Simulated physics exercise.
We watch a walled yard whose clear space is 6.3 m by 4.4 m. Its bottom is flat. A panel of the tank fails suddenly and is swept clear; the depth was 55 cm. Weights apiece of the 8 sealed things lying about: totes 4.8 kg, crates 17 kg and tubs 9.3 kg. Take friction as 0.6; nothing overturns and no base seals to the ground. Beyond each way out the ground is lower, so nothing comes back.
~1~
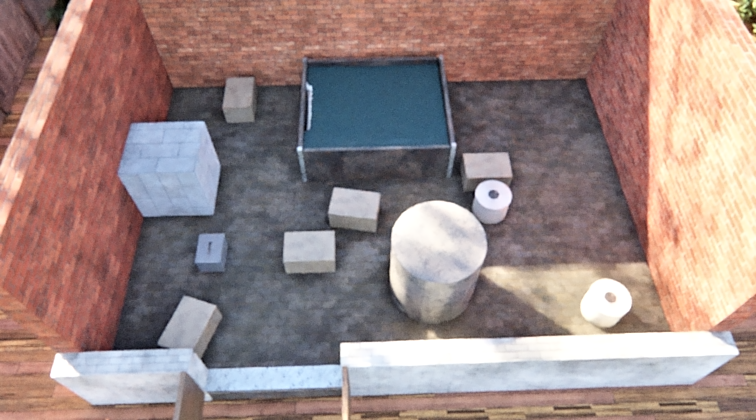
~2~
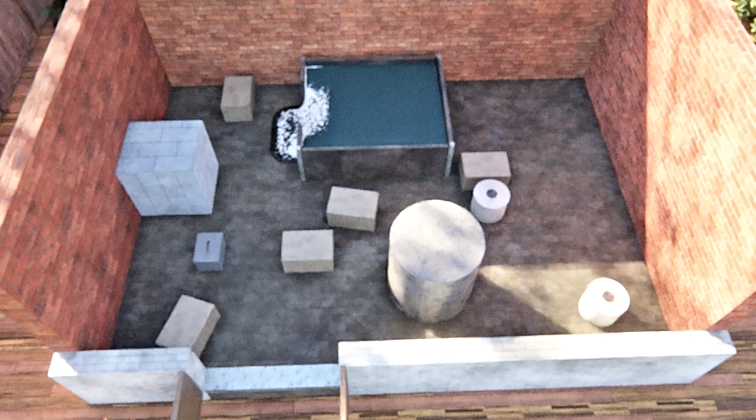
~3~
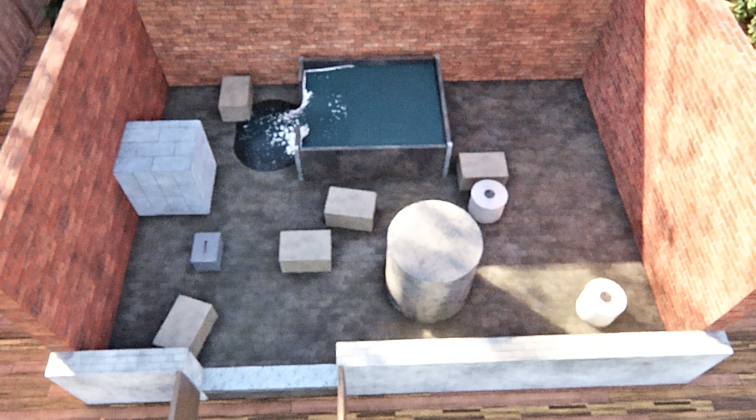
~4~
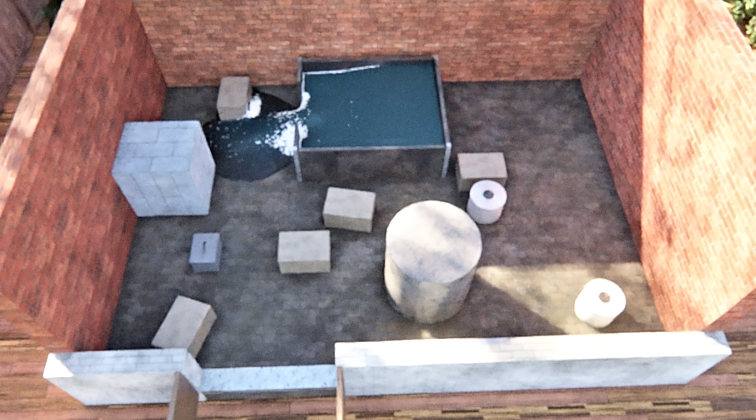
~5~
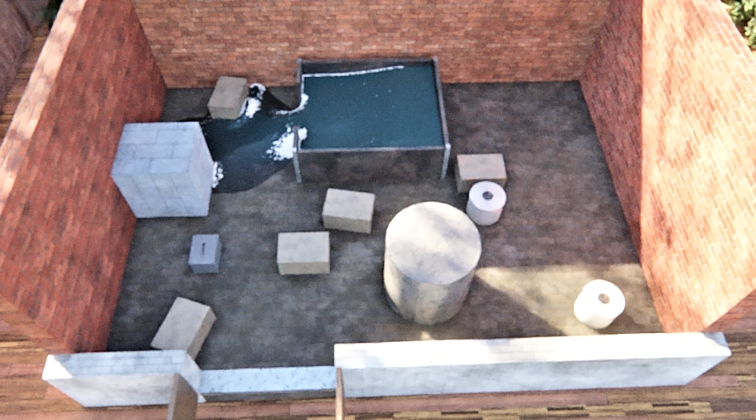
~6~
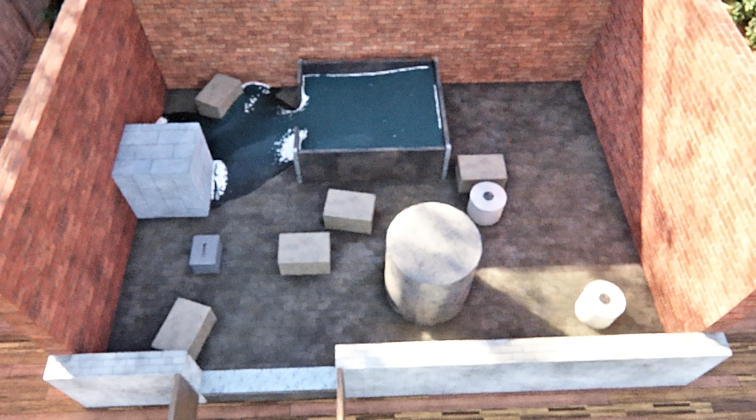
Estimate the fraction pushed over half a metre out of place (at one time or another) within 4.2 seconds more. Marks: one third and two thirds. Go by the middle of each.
It is under a third.
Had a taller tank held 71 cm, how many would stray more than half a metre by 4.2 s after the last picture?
In that case 3 of them.
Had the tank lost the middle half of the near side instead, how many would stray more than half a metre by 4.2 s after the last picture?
In that case 5 of them.
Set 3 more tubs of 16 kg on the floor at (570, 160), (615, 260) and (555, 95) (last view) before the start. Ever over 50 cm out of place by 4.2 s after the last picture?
In turn: Less, less, short of it.
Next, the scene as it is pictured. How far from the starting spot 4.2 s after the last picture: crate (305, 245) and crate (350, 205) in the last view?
In that order: 20 cm, 0 cm.
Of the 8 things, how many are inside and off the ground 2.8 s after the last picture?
I count 1.
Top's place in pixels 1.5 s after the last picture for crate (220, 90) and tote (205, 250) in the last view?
Near (188, 81) and (197, 275).
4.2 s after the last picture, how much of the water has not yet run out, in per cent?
About 94 per cent.
Then, 0.4 s after the last picture 1 of 8 are over 50 cm from their spots; 0 afloat.
Then, 1.5 s after the last picture 1 of 8 are over 50 cm from their spots; 1 afloat.
Then, 2.8 s after the last picture 0 of 8 are over 50 cm from their spots; 1 afloat.
Then, 4.2 s after the last picture 1 of 8 are over 50 cm from their spots, and 1 have been at some point; 2 afloat.
